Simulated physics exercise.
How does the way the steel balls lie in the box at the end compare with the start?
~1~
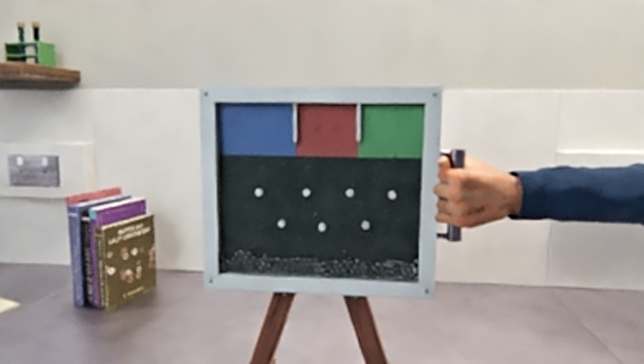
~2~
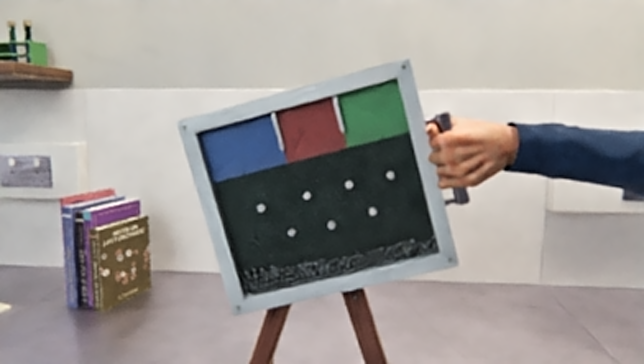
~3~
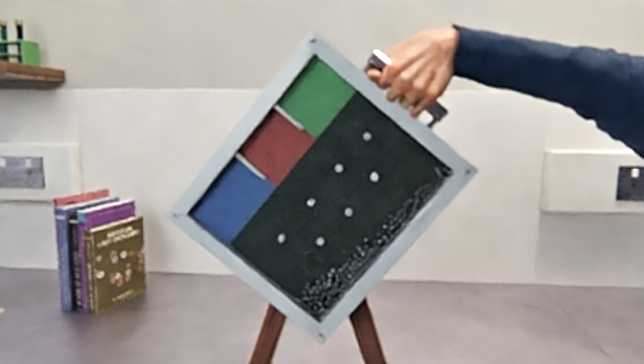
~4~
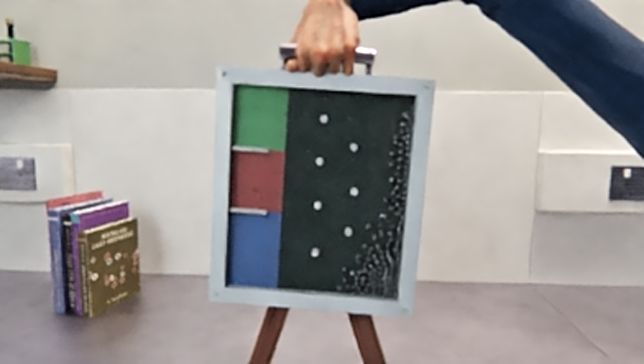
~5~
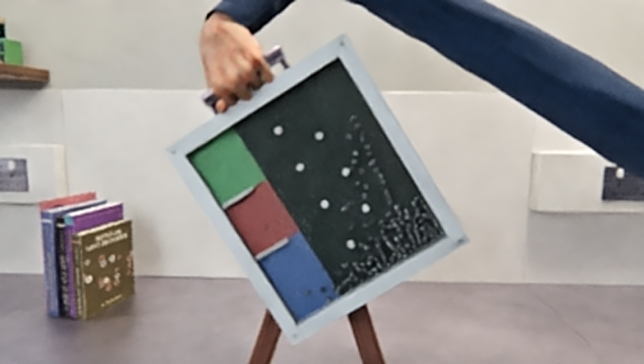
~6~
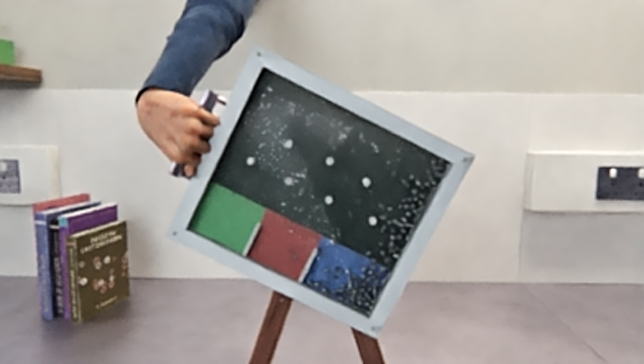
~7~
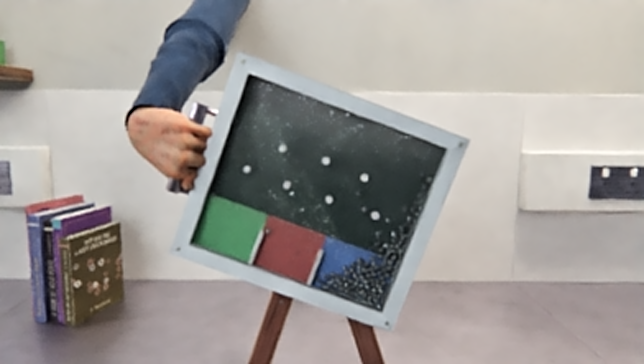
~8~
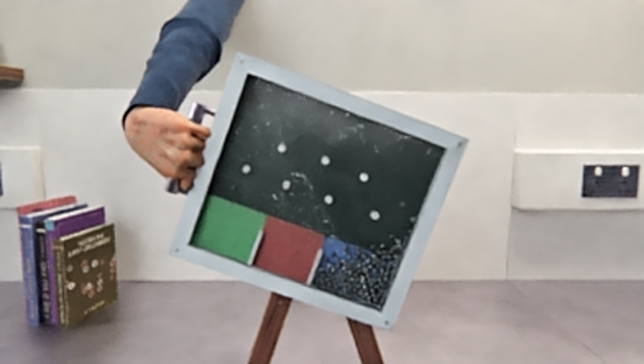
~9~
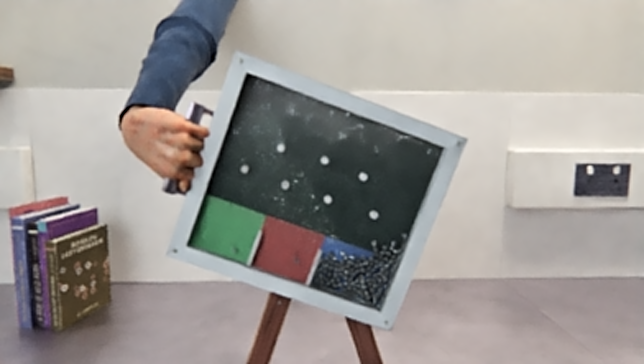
They are low in the box both times, but they start as a thin layer along the side opposite the pockets and end mostly heaped in the blue pocket.
